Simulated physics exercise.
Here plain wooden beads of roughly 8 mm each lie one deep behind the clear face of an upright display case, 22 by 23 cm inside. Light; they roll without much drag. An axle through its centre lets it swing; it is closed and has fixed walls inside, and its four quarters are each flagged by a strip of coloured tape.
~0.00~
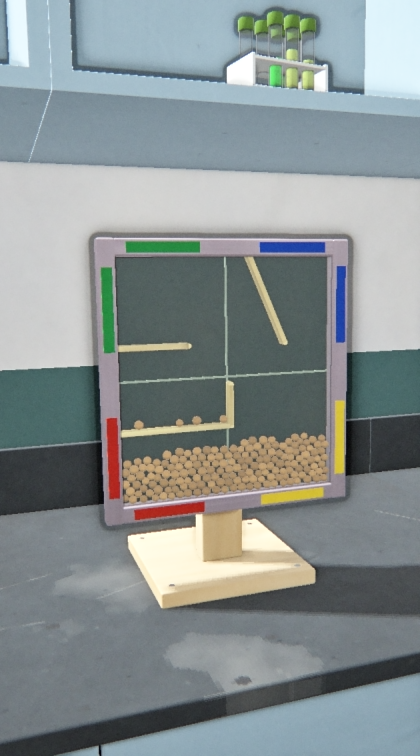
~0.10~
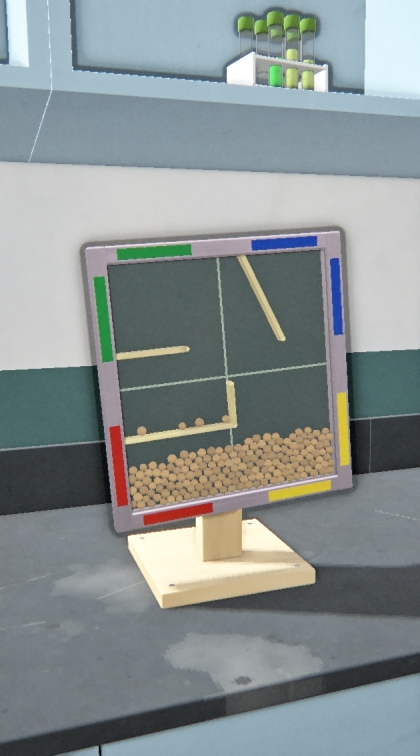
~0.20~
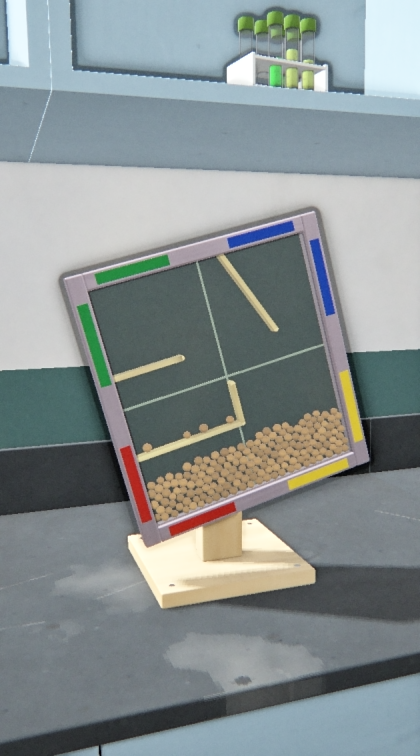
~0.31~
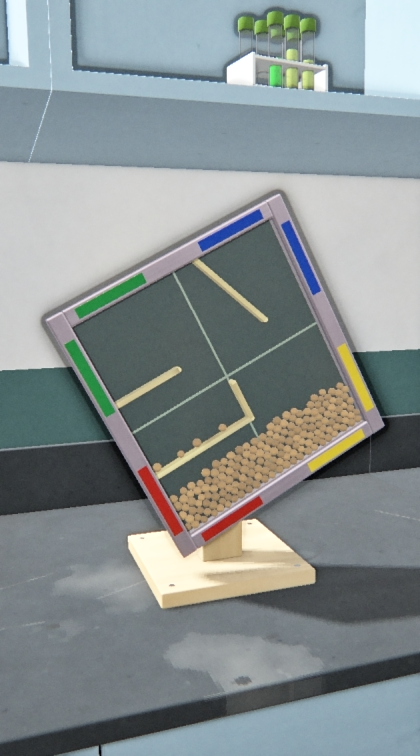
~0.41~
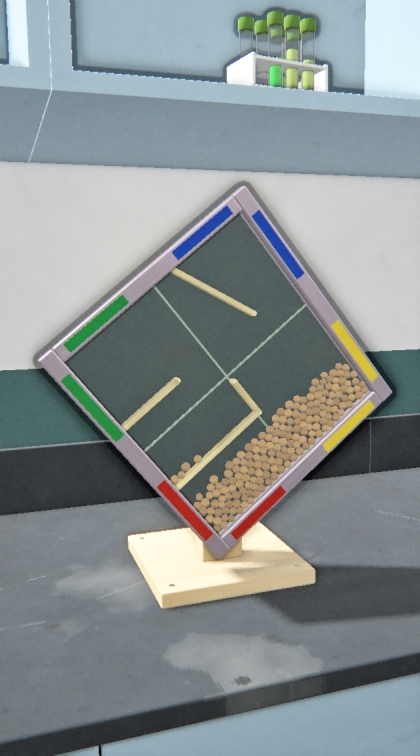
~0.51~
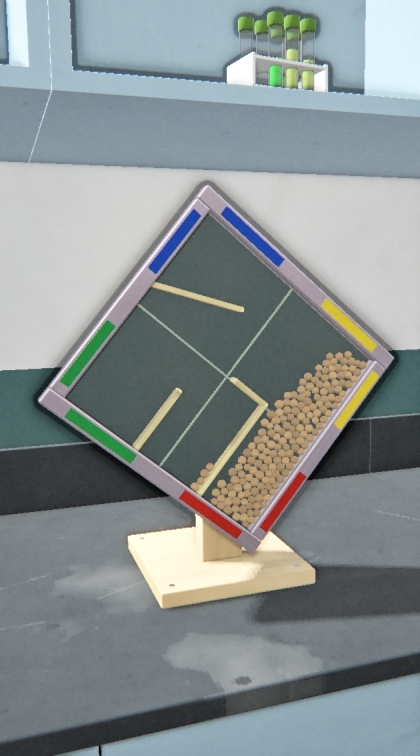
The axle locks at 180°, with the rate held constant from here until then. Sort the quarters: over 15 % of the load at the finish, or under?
Blue quarter - over, green quarter - over, yellow quarter - under, red quarter - over.
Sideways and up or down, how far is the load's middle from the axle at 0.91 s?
About 9 cm right and 2 cm below.
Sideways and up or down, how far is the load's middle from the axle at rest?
Offset from axle: Approx. 3 cm right, 4 cm below.
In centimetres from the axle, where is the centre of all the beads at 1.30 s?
Offset: Near 6 cm right, near 1 cm up.
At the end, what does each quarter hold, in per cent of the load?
Blue quarter 25%, green quarter 40%, yellow quarter 0%, red quarter 30%.
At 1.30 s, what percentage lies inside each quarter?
Blue quarter: 5; green quarter: 15; yellow quarter: 20; red quarter: 60.
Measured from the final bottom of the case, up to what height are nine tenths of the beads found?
About 20 cm up.
After 0.91 s it has turned 96°, the beads' middle is 9 cm right of and 2 cm below the axle; by quarter, yellow 35 %, red 65 %.
After 1.72 s it has turned 180°, the beads' middle is 4 cm right of and 1 cm above the axle; by quarter, blue 10 %, green 30 %, yellow 10 %, red 50 %.
At rest by 3.8 s, blue 25 %, green 40 %, yellow 0 %, red 30 %.
